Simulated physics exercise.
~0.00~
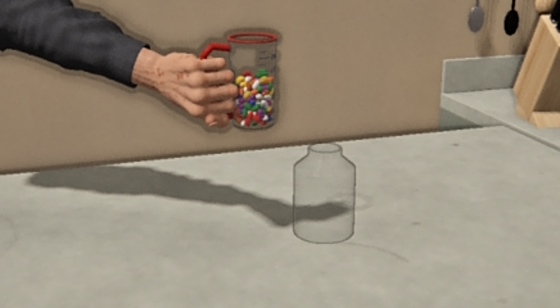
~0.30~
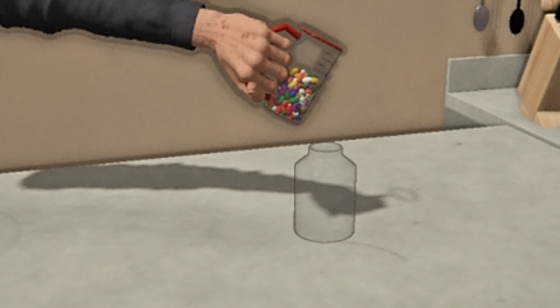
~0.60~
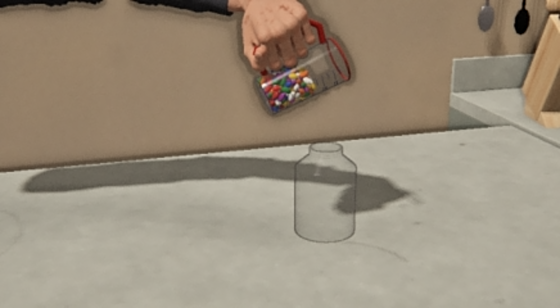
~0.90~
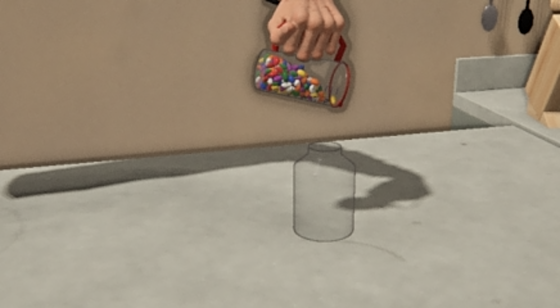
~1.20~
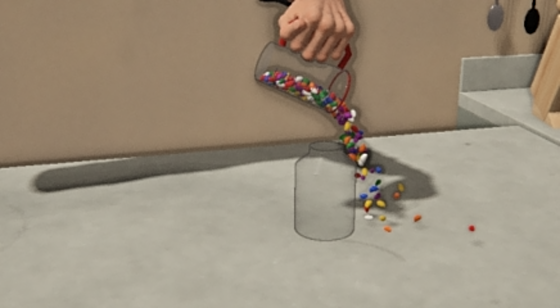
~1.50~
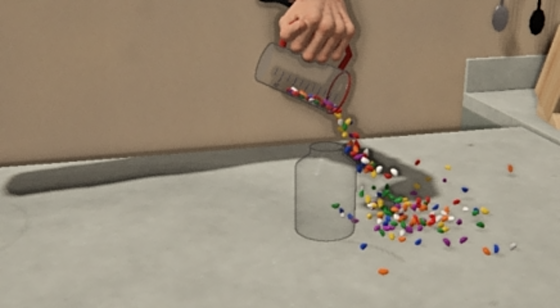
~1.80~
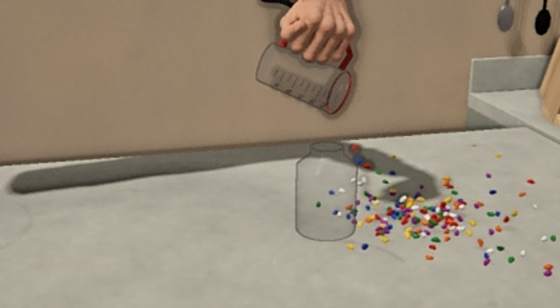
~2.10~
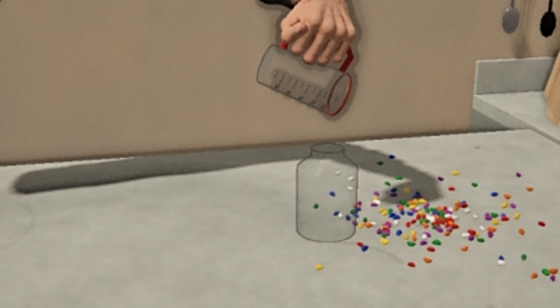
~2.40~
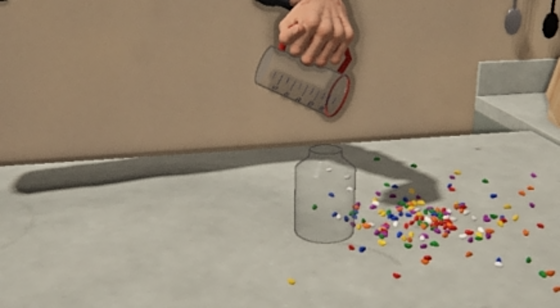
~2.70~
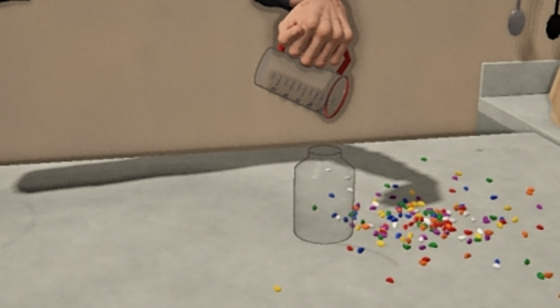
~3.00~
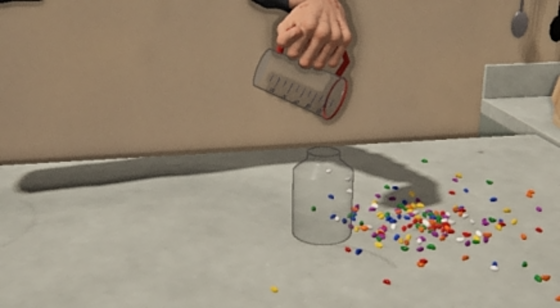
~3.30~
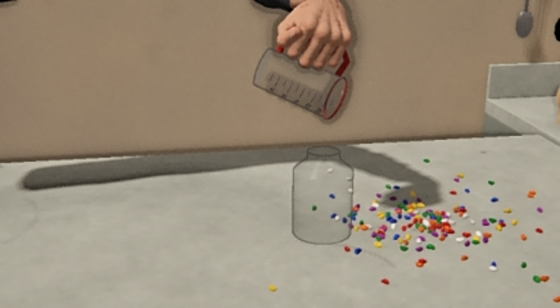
Hand tipping a clear measuring cup of colourful jelly beans, missing the glass jar and scattering them all across the grey counter.
